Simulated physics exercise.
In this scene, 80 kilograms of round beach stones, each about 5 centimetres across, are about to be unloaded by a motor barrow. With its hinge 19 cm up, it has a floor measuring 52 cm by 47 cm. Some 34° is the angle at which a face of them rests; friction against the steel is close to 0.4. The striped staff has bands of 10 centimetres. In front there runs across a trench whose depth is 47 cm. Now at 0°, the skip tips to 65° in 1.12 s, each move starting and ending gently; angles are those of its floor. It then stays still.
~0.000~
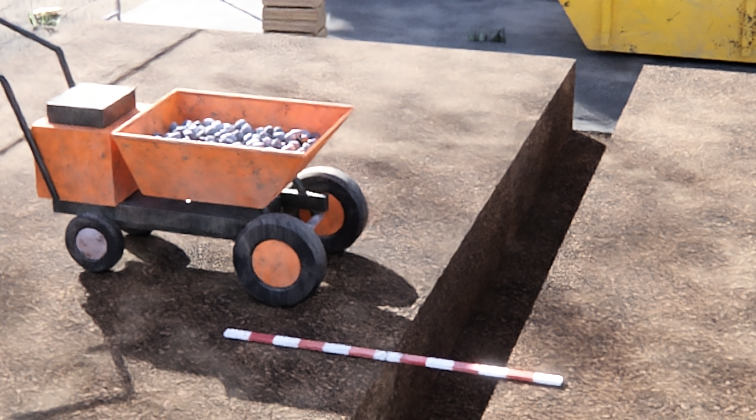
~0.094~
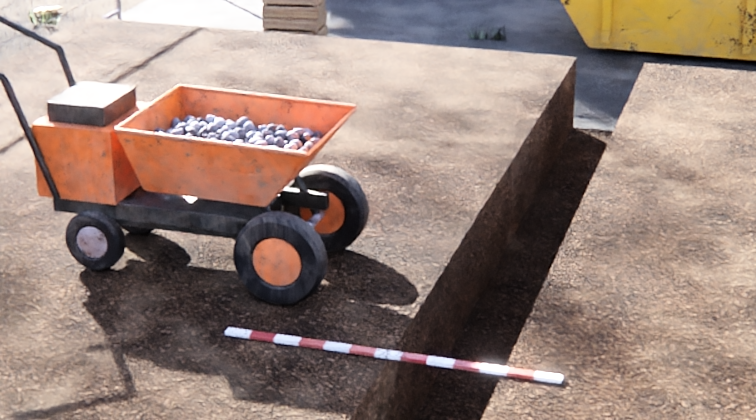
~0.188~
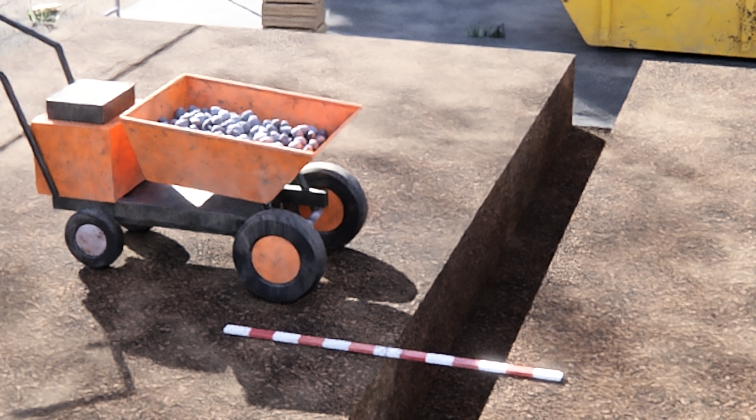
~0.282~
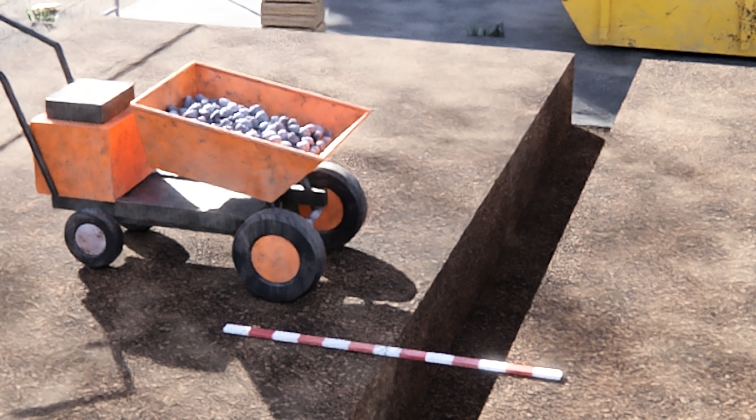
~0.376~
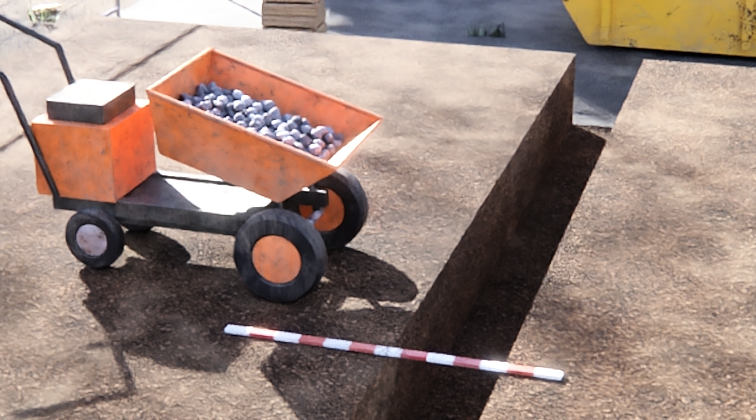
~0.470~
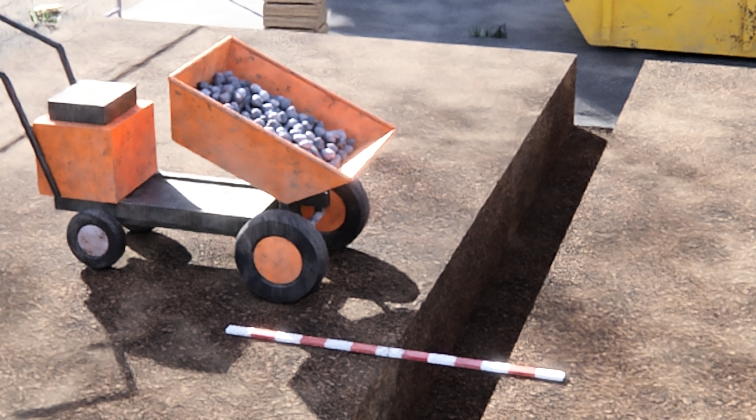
An orange skip full of grey stones tilts steadily up at its left end.
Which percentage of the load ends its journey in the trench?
Roughly 100 per cent.
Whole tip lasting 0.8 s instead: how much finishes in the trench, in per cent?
Roughly 100 per cent.
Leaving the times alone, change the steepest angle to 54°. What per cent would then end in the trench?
About 55 per cent would end up in the trench.
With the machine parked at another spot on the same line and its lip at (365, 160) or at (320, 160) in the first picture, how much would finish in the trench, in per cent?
Close to 70 percent in the first case, 100 percent in the second.
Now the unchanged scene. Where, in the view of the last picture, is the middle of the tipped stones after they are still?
Their middle lands near (483, 386).
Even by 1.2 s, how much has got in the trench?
Close to 30 per cent at that time.
After 0.8 s the floor is at 55°; 100 % in the skip; the foremost stones are at (386, 186).
After 1.2 s the floor is at 65°; 69 % in the skip, 2 % short of the trench, 29 % in the trench; the foremost stones are at (495, 341).
After 1.6 s the floor is at 65°; 30 % in the skip, 2 % short of the trench, 68 % in the trench; the foremost stones are at (523, 393).
After 3.5 s the floor is at 65°; 0 % in the skip, 100 % in the trench; the foremost stones are at (521, 401).
